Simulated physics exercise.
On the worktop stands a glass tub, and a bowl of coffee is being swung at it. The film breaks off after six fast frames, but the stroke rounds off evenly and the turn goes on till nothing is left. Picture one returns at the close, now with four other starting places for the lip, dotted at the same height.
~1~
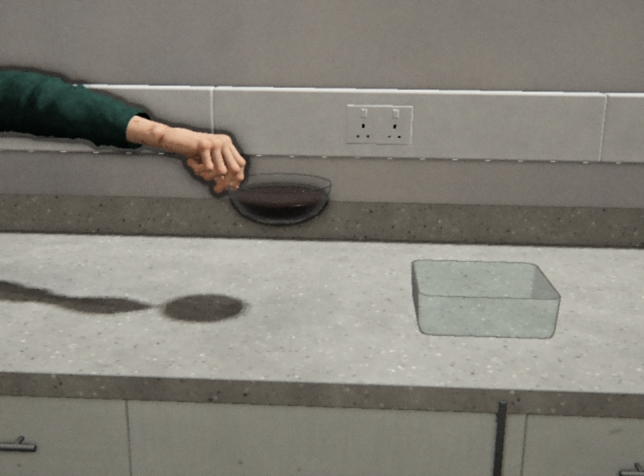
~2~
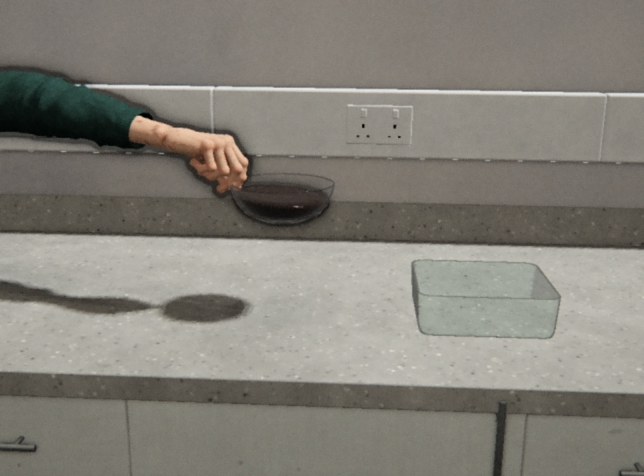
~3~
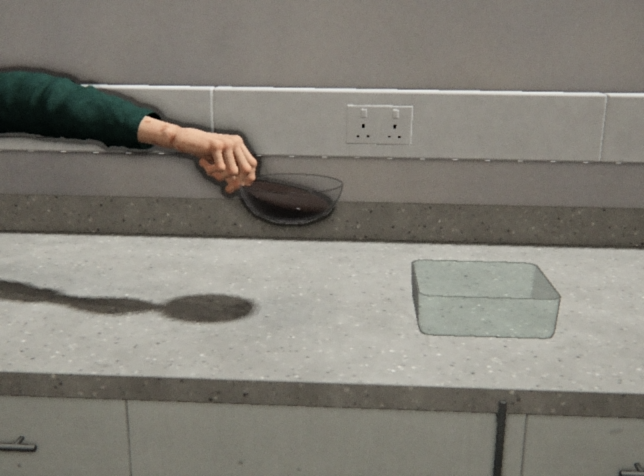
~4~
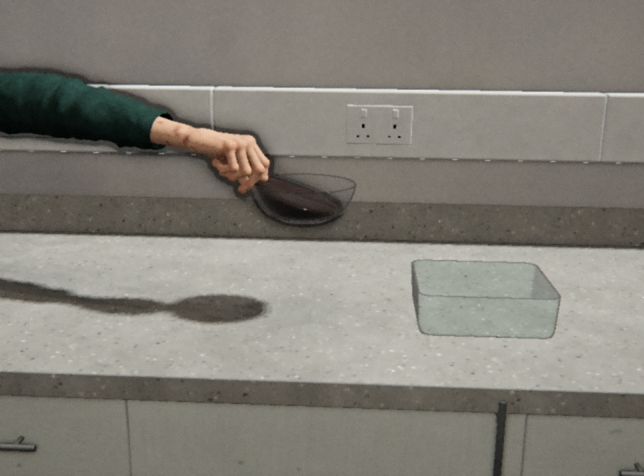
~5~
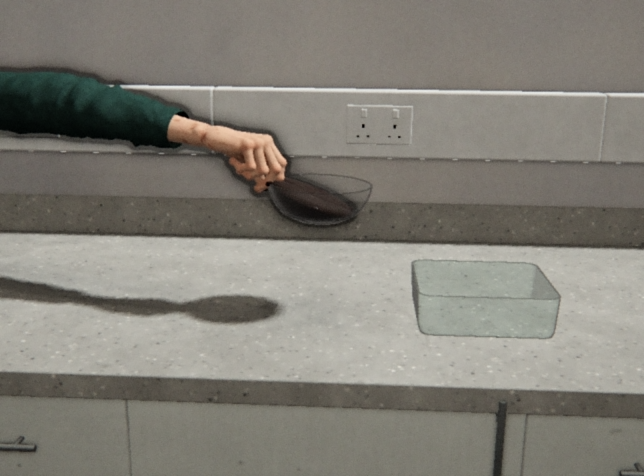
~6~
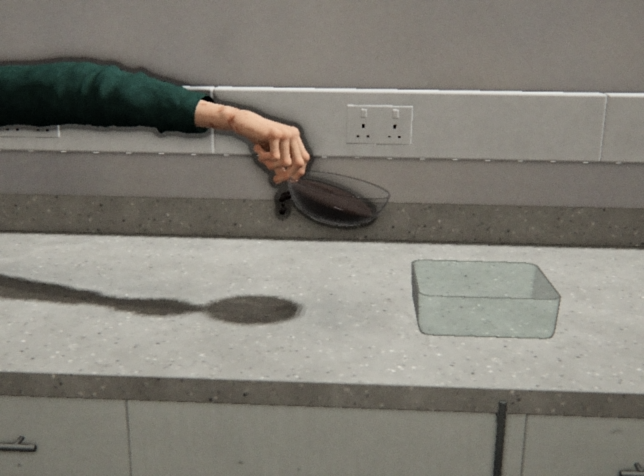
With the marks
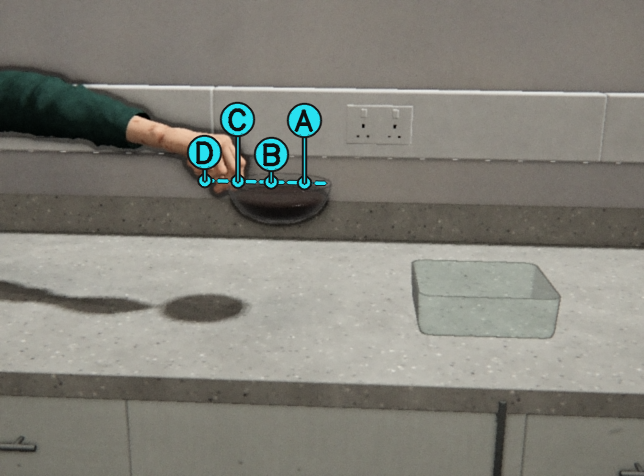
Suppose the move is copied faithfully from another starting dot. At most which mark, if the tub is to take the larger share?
I would pick spot A.
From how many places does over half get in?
One of them.
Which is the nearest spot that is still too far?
That would be B.
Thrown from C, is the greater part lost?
Yes, it does.
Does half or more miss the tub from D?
Yes, that goes wrong.
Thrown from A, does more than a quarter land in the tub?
Yes, clearly.
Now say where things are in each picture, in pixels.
In the first picture, upright, lip at (330, 183); tub from (418, 333) to (554, 337); nothing has left yet.
In the second picture, upright, lip at (333, 183); nothing has left yet.
In the third picture, upright, lip at (341, 183); nothing has left yet.
In the fourth picture, upright, lip at (354, 183); coffee is over the rim, down to (255, 181).
In the fifth picture, upright, lip at (371, 185); coffee is over the rim, down to (267, 189).
In the sixth picture, tipped about 11°, lip at (389, 194); coffee is over the rim, down to (283, 212).
On the marked copy, A at (304, 182); B at (271, 182); C at (237, 181); D at (204, 180).
For spot A, about 62 % lands in the tub, 25 % falls short and 13 % goes beside or beyond.
For spot B, about 25 % lands in the tub, 69 % falls short and 6 % goes beside or beyond.
For spot C, about 0 % lands in the tub, 98 % falls short.
For spot D, about 0 % lands in the tub, 100 % falls short.
